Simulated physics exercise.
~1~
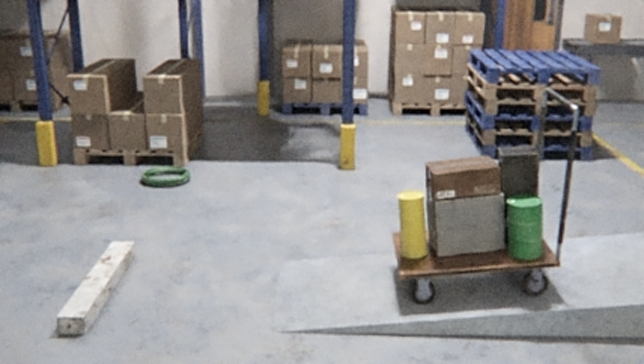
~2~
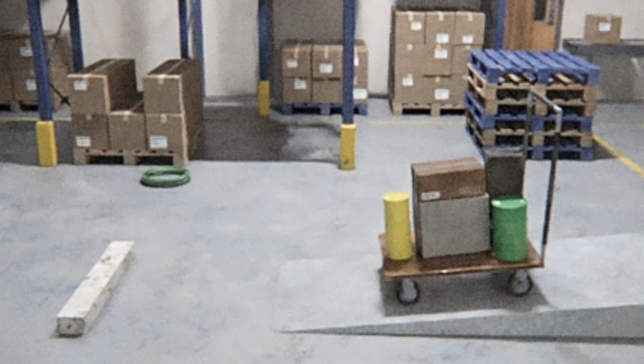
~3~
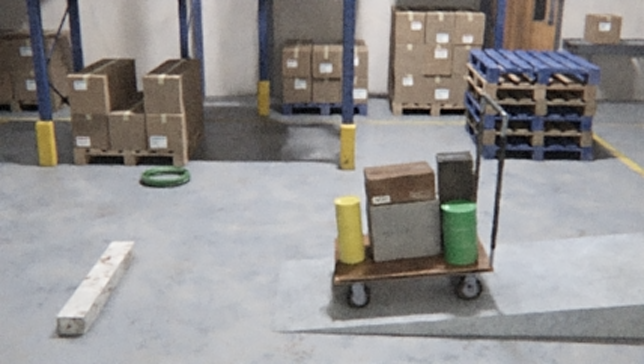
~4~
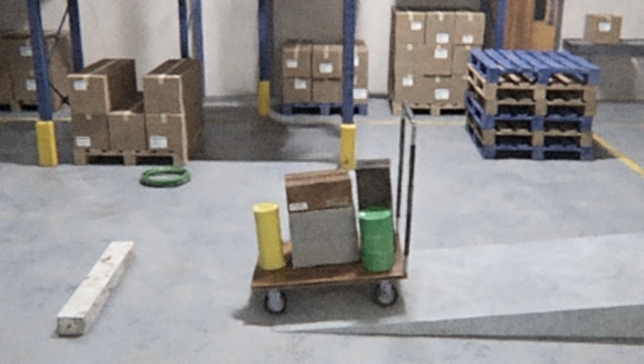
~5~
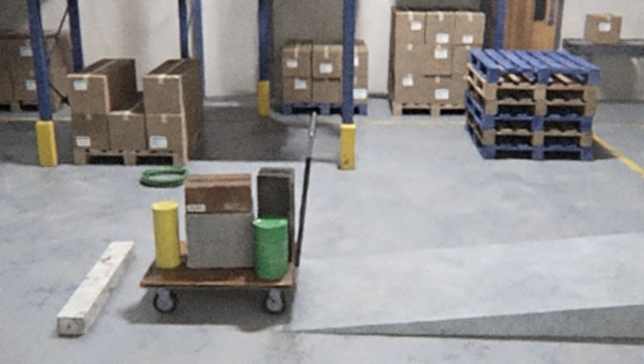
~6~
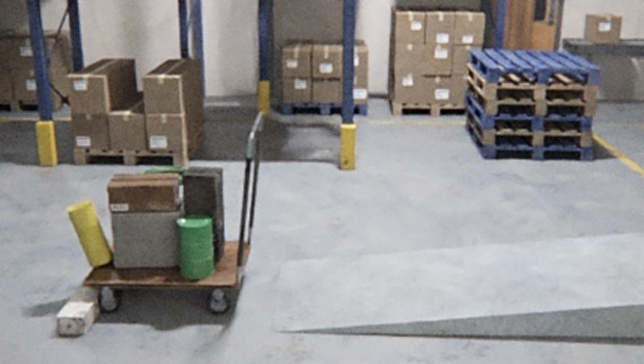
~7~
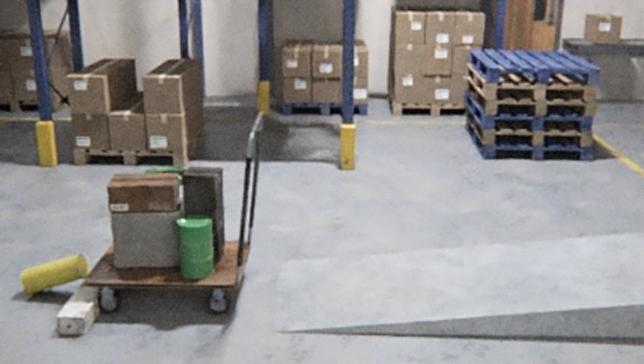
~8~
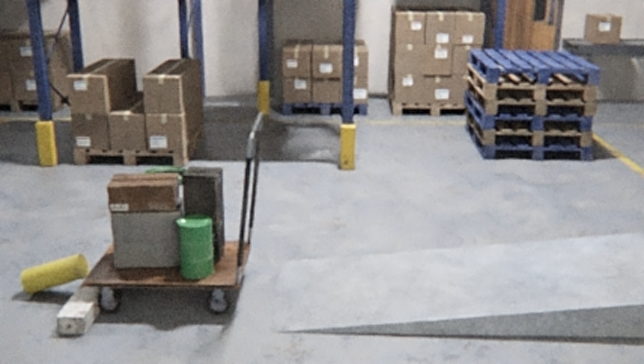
A loaded trolley rolled left off a low ramp and across the warehouse floor until it stopped at a white kerb, where the yellow canister tipped off the front and ended up on its side, while the boxes and green canister stayed aboard.
